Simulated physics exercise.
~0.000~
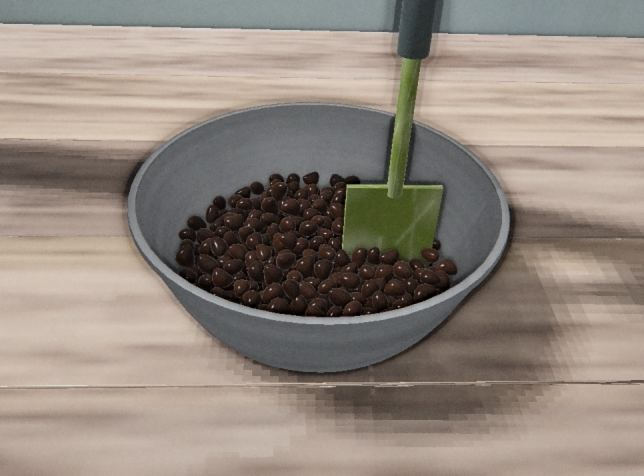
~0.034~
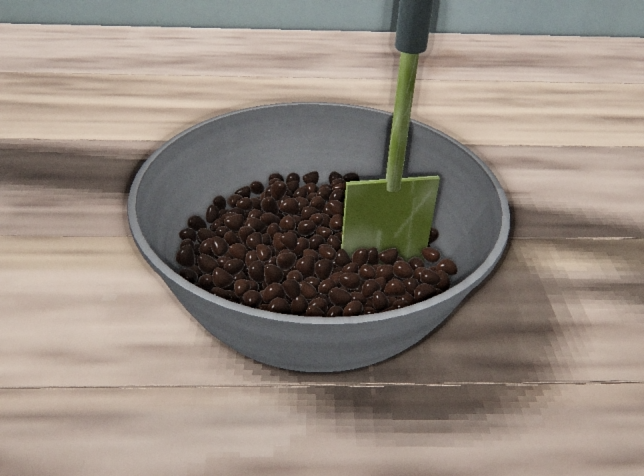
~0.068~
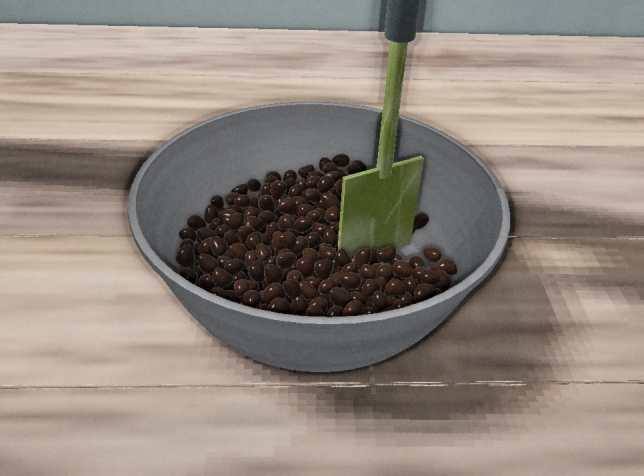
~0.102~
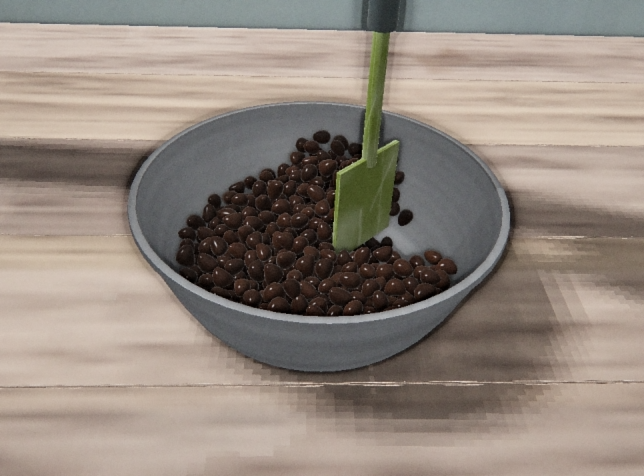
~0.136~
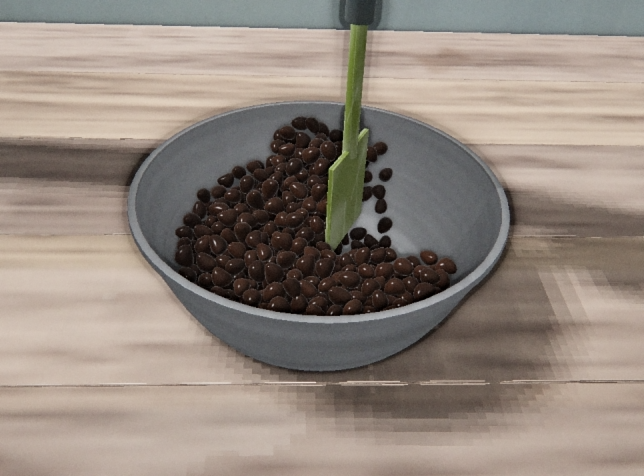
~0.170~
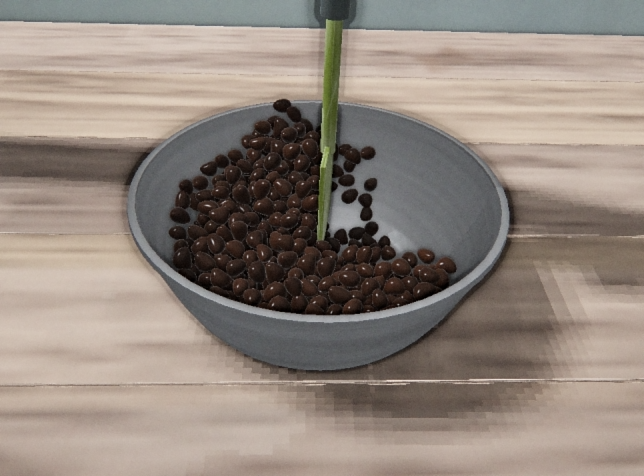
A green, flat-bladed utensil with a dark grip stands upright in a grey bowl of dark brown beans, seen from above and to one side by a still camera. The bowl rests on a pale wooden table before a grey-blue strip. The utensil sweeps leftward through the beans, turning edge-on, pushing them up the far side while some trickle behind it.
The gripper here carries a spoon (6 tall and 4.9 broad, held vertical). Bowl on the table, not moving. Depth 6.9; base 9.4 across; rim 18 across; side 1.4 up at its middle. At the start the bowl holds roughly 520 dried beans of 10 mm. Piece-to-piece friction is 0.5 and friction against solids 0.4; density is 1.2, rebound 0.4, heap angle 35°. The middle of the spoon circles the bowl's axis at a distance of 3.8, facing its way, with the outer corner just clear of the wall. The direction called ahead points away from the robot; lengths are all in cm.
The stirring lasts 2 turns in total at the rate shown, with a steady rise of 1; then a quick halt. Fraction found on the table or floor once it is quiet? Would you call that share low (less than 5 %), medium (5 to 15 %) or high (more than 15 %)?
I would call it medium.
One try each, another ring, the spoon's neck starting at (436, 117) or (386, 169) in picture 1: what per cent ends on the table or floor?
Near 0 and 5 in a hundred, one try each.
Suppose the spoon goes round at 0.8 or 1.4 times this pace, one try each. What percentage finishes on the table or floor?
5 % and 20 %.
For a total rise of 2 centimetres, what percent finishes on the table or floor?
5 %.
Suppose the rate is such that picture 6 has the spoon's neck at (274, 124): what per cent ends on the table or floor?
Around 30 in a hundred.
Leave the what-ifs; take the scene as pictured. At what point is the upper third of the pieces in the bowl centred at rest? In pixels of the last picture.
Centre of top third: Approx. (381, 218).
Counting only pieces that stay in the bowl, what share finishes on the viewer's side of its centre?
Close to 45 in a hundred.
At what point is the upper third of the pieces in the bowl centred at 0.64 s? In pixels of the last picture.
Around (427, 215).
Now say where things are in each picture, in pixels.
The first frame shows spoon neck at (399, 161), 0° round; upper third of the load around (309, 249), from x 185 to 445, top at y 180; 522 in the bowl.
The second frame shows spoon neck at (397, 155), 8° round; upper third of the load around (313, 244), from x 185 to 445, top at y 180.
The third frame shows spoon neck at (387, 142), 26° round; upper third of the load around (315, 232), from x 185 to 445, top at y 160.
The fourth frame shows spoon neck at (372, 132), 44° round; upper third of the load around (310, 215), from x 185 to 445, top at y 135.
The fifth frame shows spoon neck at (352, 124), 63° round; upper third of the load around (293, 203), from x 185 to 445, top at y 125.
The sixth frame shows spoon neck at (330, 119), 81° round; upper third of the load around (276, 194), from x 180 to 445, top at y 105; 522 in the bowl.
By 0.64 s, 332° round, highest piece 9 above the table; 497 in the bowl, 21 on the table or floor, 4 in flight or on the tool.
By 1.10 s, 224° round, highest piece 8 above the table; 481 in the bowl, 38 on the table or floor, 3 in flight or on the tool.
By 1.53 s, 0° round, highest piece 8 above the table; 473 in the bowl, 49 on the table or floor.
By 2.23 s, 0° round, highest piece 8 above the table; 473 in the bowl, 49 on the table or floor.
Final count, 473 in the bowl, 49 on the table or floor. That is 9 % on the table or floor.
